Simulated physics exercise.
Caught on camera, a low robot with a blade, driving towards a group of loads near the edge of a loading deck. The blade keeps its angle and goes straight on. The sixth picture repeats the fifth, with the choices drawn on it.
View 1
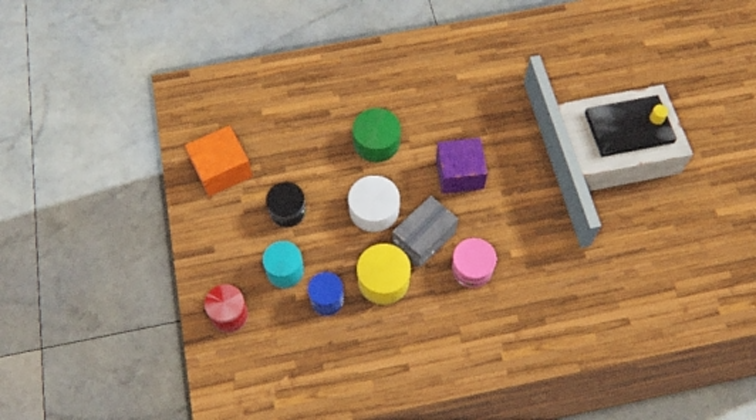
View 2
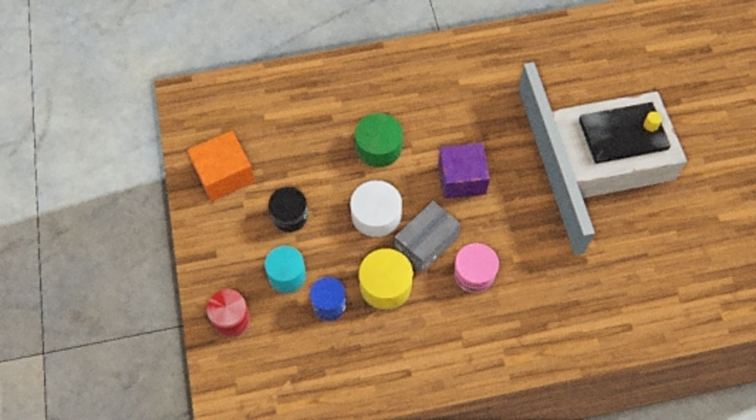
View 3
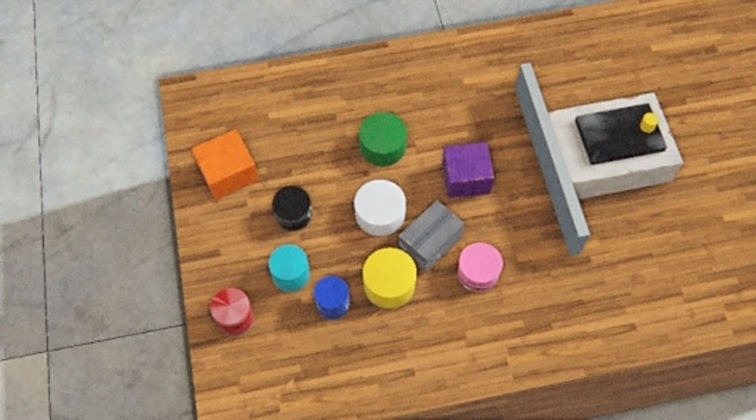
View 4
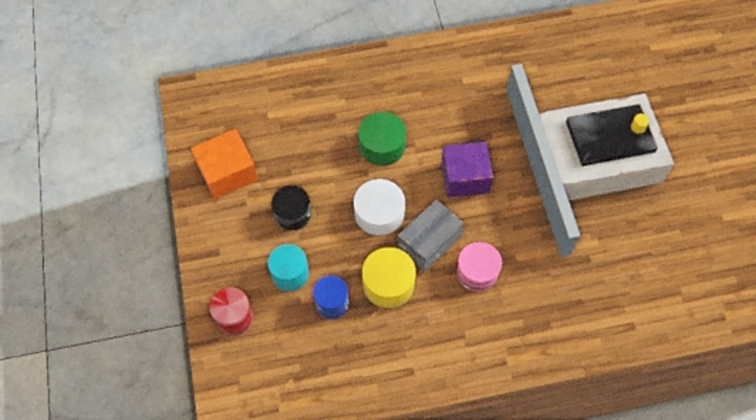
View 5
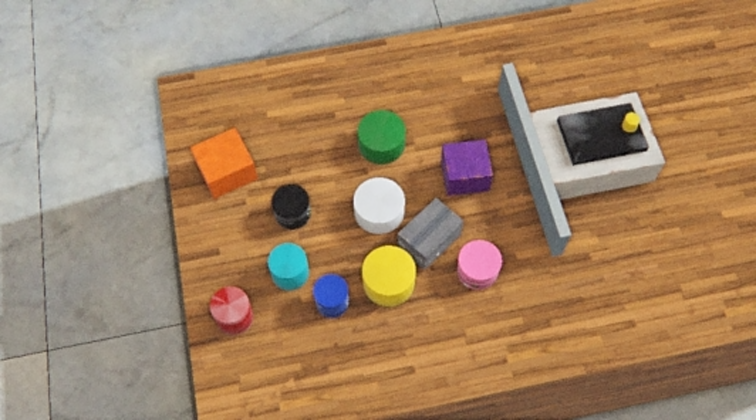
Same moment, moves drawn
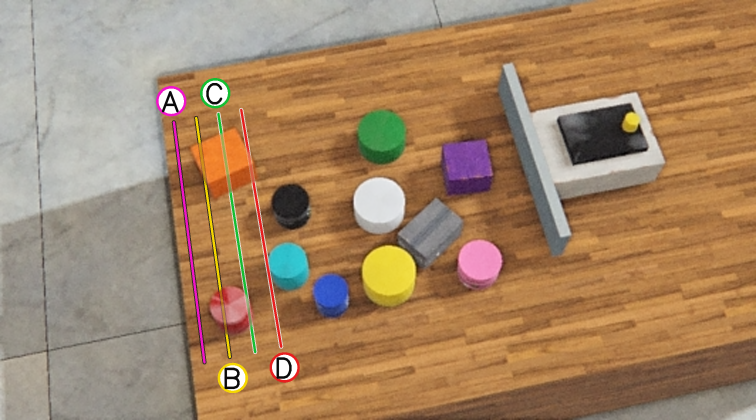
A wooden loading deck with grey paving along its left and upper sides is seen from high above, at a slight tilt. Coloured pails, canisters and boxes cluster left of centre, orange at upper left, red at lower left, purple and pink nearest a low pale robot with a grey blade. The robot creeps a short way left towards them while they stay put, the camera shifting very slightly.
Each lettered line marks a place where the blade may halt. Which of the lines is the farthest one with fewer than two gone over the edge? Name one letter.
Line D.
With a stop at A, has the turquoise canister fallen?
Yes.
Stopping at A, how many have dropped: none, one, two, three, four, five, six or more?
In all, six or more.
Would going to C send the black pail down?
Yes.
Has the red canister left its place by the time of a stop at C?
By then, yes.
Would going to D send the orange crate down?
No.
On the copy, A at (188, 234); B at (212, 230); C at (236, 225); D at (260, 220).
On D. First, robot (500, 152); pink pail (434, 274); yellow canister (381, 281).
Then, robot (401, 171); blue pail (256, 337); black pail (241, 201).
Finally, robot (324, 186); black pail (183, 199); turquoise canister (196, 298); none fallen.
By contrast, A drops eight; B drops four; C drops four.
